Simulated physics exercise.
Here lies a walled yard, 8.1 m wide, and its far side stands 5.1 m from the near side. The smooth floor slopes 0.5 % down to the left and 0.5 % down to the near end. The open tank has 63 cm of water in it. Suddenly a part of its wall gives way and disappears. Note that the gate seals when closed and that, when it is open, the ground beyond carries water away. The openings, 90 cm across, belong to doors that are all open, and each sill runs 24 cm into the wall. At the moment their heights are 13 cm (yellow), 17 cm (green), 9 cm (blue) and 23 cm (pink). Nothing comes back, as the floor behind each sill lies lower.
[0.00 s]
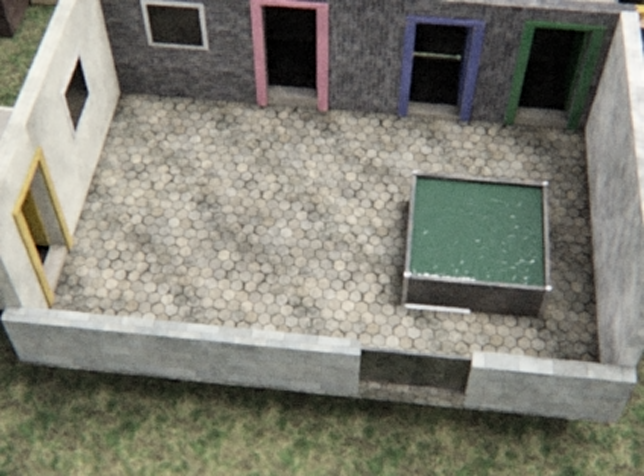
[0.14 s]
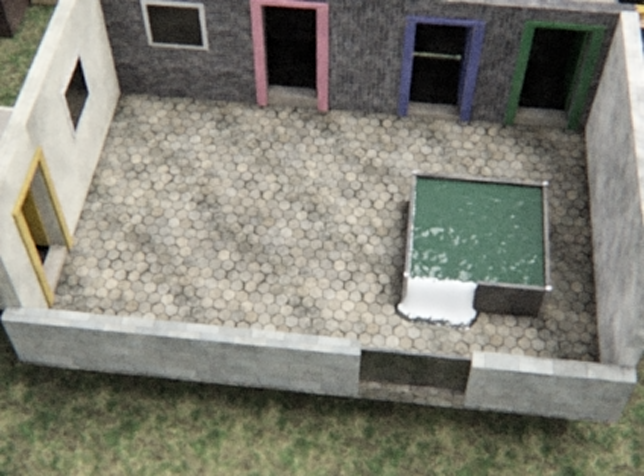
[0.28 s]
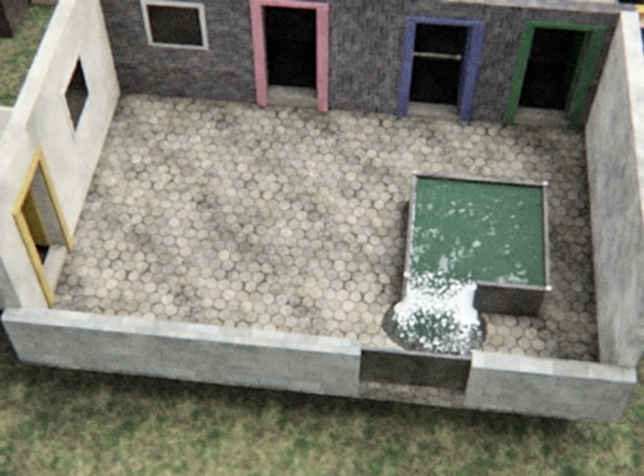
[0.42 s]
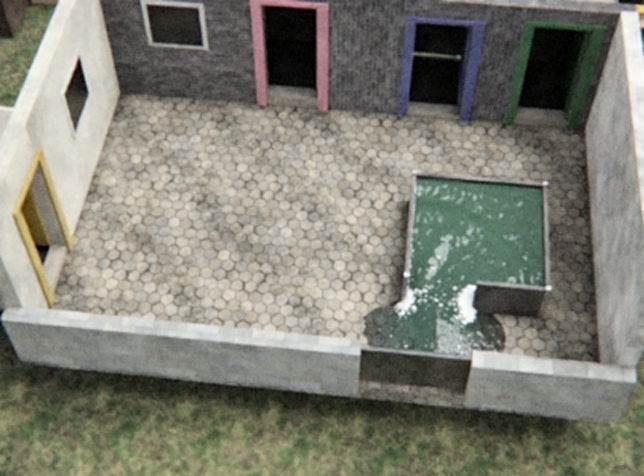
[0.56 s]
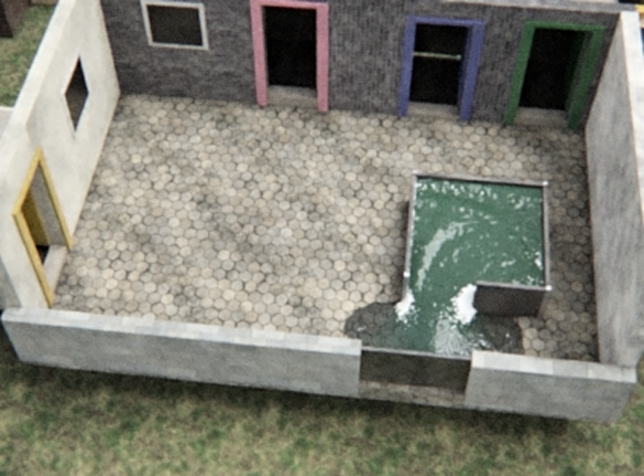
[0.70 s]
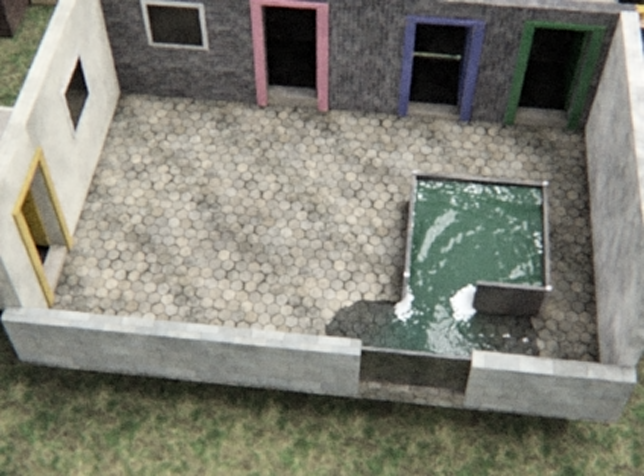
Green water burst through the front left part of an open tank's wall in a paved, walled yard, foaming white at first, then spread in a dark pool along the low near wall.
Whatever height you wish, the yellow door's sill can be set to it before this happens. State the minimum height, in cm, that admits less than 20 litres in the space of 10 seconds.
12.5 cm, roughly.
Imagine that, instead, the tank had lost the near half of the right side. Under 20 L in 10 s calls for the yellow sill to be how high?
It needs to be about 10.0 cm high.
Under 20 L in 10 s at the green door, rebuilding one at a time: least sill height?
The green one would have to be about 11.5 cm high.
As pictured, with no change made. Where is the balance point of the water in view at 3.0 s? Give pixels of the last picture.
(417, 292), roughly.
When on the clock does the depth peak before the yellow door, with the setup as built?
Peak: Close to 3.2 s.
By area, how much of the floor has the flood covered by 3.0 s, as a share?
About 45 per cent.
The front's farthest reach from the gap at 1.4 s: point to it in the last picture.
Close to pixel (222, 357).
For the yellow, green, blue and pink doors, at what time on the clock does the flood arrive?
So yellow sees it at 2.6 s, green at 3.6 s, blue at 4.5 s and pink at 6.5 s.
After 1.4 s water covers 10 % of the floor, deepest (46 cm) near (423, 366); it has not reached the yellow door.
After 3.0 s water covers 45 % of the floor, deepest (28 cm) near (423, 377); 18 cm at the yellow door, 1 litre in over its 13 cm sill.
After 10.0 s water covers 95 % of the floor, deepest (11 cm) near (423, 377); 8 cm at the yellow door, 17 litres in over its 13 cm sill.
At the yellow door as built, the water arrived by 2.6 s and peaked near 18 cm at 3.2 s.
With a sill of 11 cm, 36 litres would have come in within the 10 s; with 15 cm, 6 litres. So under 20 litres takes about 12.5 cm.
